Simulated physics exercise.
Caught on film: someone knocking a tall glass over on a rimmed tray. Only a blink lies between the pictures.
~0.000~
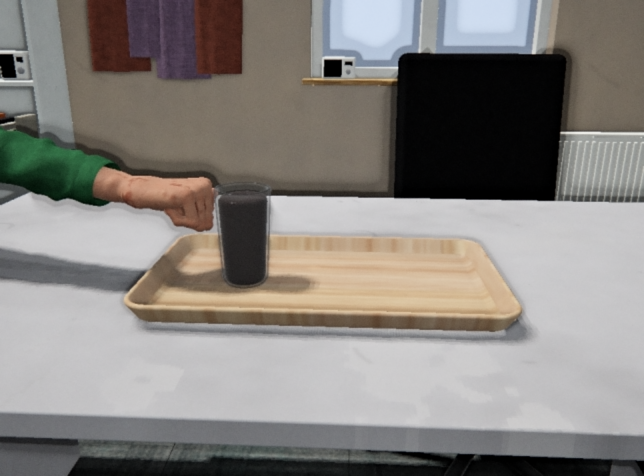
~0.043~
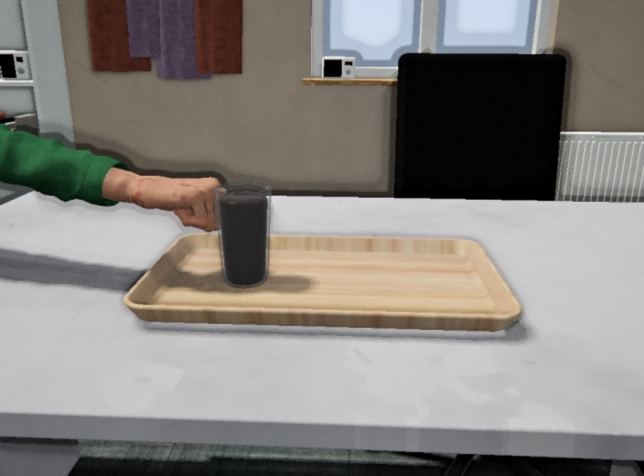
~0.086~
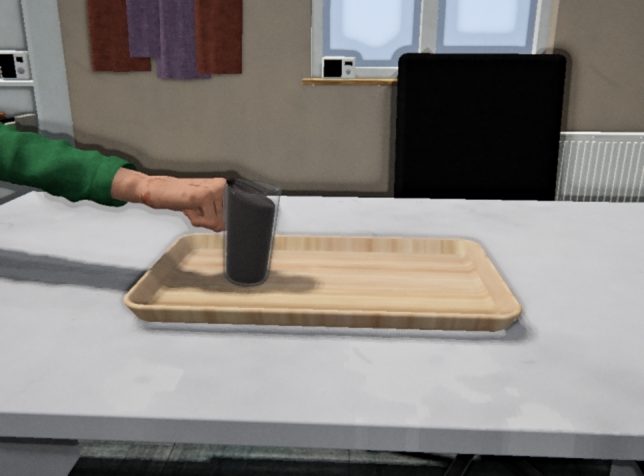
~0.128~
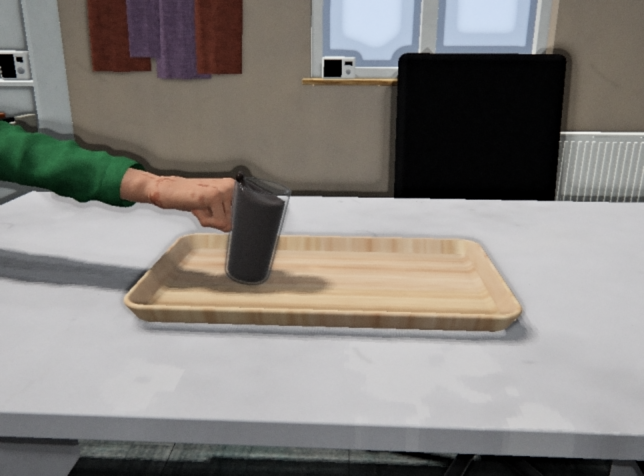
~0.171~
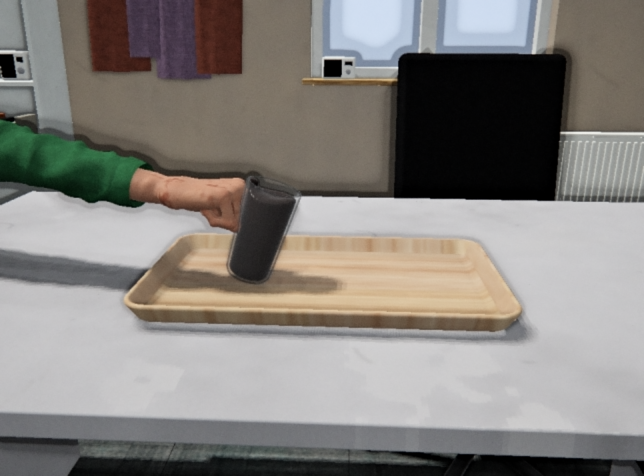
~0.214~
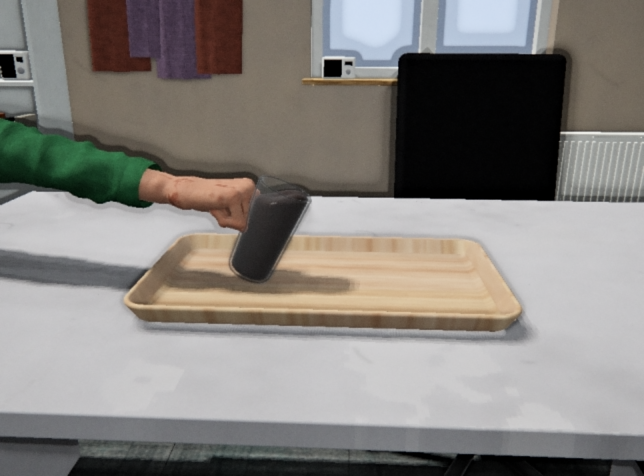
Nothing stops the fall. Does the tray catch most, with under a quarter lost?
In the end over a quarter gets off the tray.
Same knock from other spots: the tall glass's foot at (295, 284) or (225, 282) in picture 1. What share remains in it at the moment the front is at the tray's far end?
In turn 75 and 55 in a hundred.
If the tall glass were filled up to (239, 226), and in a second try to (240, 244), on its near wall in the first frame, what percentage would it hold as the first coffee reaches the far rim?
In turn 65 and 60 in a hundred.
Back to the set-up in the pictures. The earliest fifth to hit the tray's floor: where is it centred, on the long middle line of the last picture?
Roughly at (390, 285).
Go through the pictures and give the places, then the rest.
In the first picture, it leans 0°; its right rim is at (269, 190); the coffee meets the walls at (220, 196) and (268, 197); the tray's far rim is at (497, 273); the tray is clear ahead.
In the second picture, it leans 0°; its right rim is at (269, 190); the coffee meets the walls at (220, 196) and (268, 197).
In the third picture, it leans 6°; its right rim is at (279, 191); the coffee meets the walls at (231, 183) and (275, 202).
In the fourth picture, it leans 12°; its right rim is at (289, 193); the coffee meets the walls at (239, 181) and (286, 201); 1 per cent is over the edge.
In the fifth picture, it leans 18°; its right rim is at (299, 197); the coffee meets the walls at (245, 200) and (296, 197).
In the sixth picture, it leans 24°; its right rim is at (310, 201); the coffee meets the walls at (249, 211) and (307, 193).
A moment on, the tall glass is falling and 95 per cent is in the glass, 2 on the tray and 2 above or beyond its rim.
Next, the tall glass lies on its side and 60 per cent is in the glass, 39 on the tray and 1 above or beyond its rim.
Then the tall glass lies on its side and 36 per cent is in the glass, 42 on the tray and 22 above or beyond its rim.
Later the tall glass lies on its side and 20 per cent is in the glass, 44 on the tray and 36 above or beyond its rim.
Finally, 64 per cent is held by tray and glass, 36 is off the tray.
